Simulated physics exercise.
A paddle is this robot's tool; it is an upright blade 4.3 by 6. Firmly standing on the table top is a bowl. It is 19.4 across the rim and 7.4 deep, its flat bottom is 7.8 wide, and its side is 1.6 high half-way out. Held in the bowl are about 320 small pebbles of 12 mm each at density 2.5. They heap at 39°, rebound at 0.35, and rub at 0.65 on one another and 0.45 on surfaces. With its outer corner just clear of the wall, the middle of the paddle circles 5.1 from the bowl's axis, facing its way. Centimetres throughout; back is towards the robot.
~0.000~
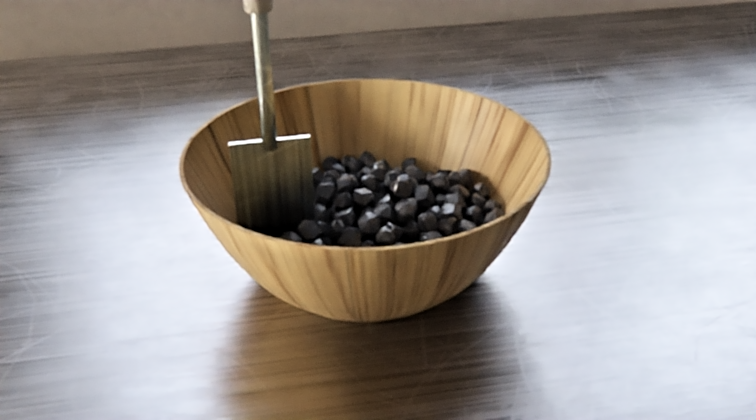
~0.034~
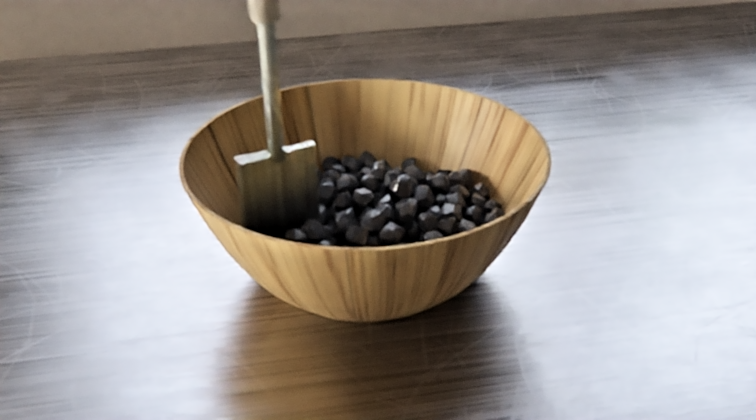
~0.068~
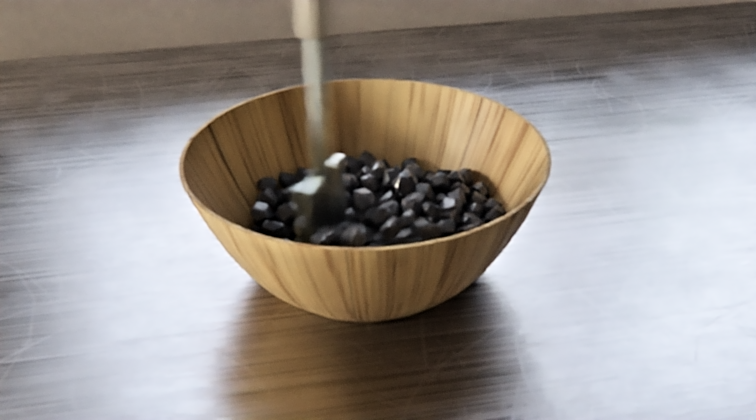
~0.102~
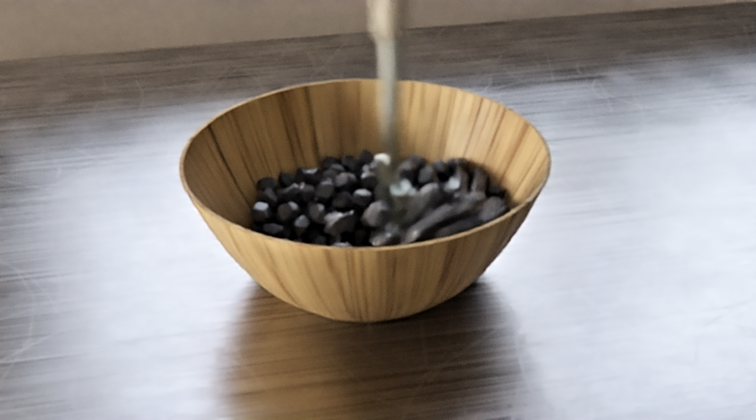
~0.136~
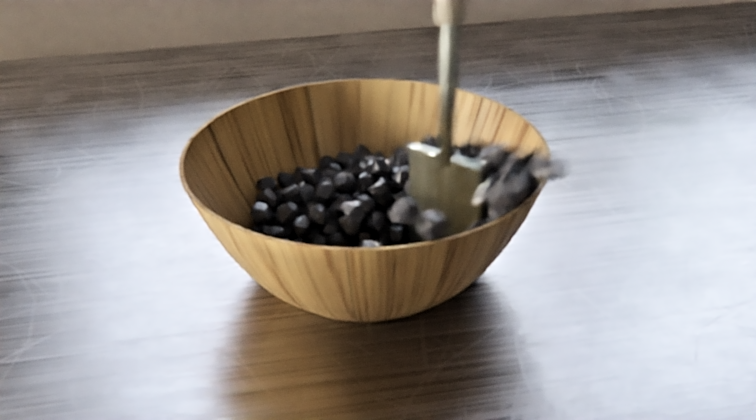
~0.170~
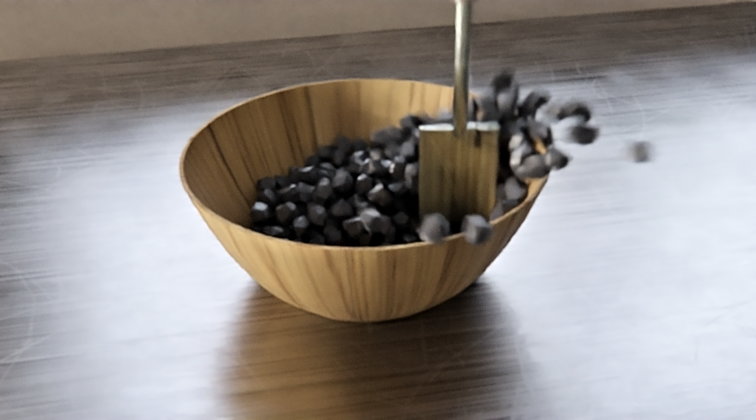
A wide wooden bowl stands on a dark, streaky, glossy table, seen from slightly above by a still camera. It holds a heap of small, black, faceted lumps, and a flat greyish-metal paddle on an upright rod dips in at the left. The paddle sweeps across the bowl to the right, turning edge-on and then broad again, pushing lumps up the right side and flinging several above and past the rim.
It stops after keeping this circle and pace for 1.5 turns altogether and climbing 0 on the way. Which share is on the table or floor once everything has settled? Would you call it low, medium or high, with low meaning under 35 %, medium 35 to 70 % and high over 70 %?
I would call it medium, 35 to 70 %.
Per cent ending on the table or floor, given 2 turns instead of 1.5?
It would be around 50 per cent.
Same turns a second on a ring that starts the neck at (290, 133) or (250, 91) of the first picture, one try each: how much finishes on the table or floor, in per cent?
Near 35 per cent and near 20 per cent, in that order.
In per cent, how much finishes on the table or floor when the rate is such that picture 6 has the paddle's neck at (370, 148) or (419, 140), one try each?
About 15 per cent, then about 25 per cent.
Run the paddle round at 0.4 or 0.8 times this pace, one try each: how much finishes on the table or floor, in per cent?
It would be some 15 and 35 percent respectively.
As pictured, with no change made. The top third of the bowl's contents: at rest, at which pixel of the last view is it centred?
Close to (388, 178).
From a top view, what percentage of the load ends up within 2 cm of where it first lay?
About 5 percent.
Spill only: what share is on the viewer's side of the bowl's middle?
About 50 per cent.
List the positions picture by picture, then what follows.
The paddle neck at (267, 113), 0° round; upper third of the load around (379, 210), from x 260 to 495, top at y 160; 319 in the bowl, in the first picture.
The paddle neck at (274, 125), 17° round; upper third of the load around (373, 212), from x 260 to 495, top at y 160, in the second picture.
The paddle neck at (321, 145), 55° round; upper third of the load around (389, 217), from x 260 to 495, top at y 160, in the third picture.
The paddle neck at (392, 146), 94° round; upper third of the load around (429, 207), from x 260 to 500, top at y 160, in the fourth picture.
The paddle neck at (447, 128), 134° round; upper third of the load around (467, 181), from x 260 to 550, top at y 145; 317 in the bowl, 2 in flight or on the tool, in the fifth picture.
The paddle neck at (460, 101), 173° round; upper third of the load around (469, 145), from x 260 to 640, top at y 80; 311 in the bowl, 8 in flight or on the tool, in the sixth picture.
After 0.29 s, 310° round, highest piece 12 above the table; 256 in the bowl, 5 on the table or floor, 58 in flight or on the tool.
After 0.41 s, 88° round, highest piece 13 above the table; 204 in the bowl, 52 on the table or floor, 63 in flight or on the tool.
After 0.67 s, 180° round, highest piece 7 above the table; 178 in the bowl, 141 on the table or floor.
After 1.37 s, 180° round, highest piece 7 above the table; 178 in the bowl, 141 on the table or floor.
In the end, 178 in the bowl, 141 on the table or floor. That is 44 % on the table or floor.
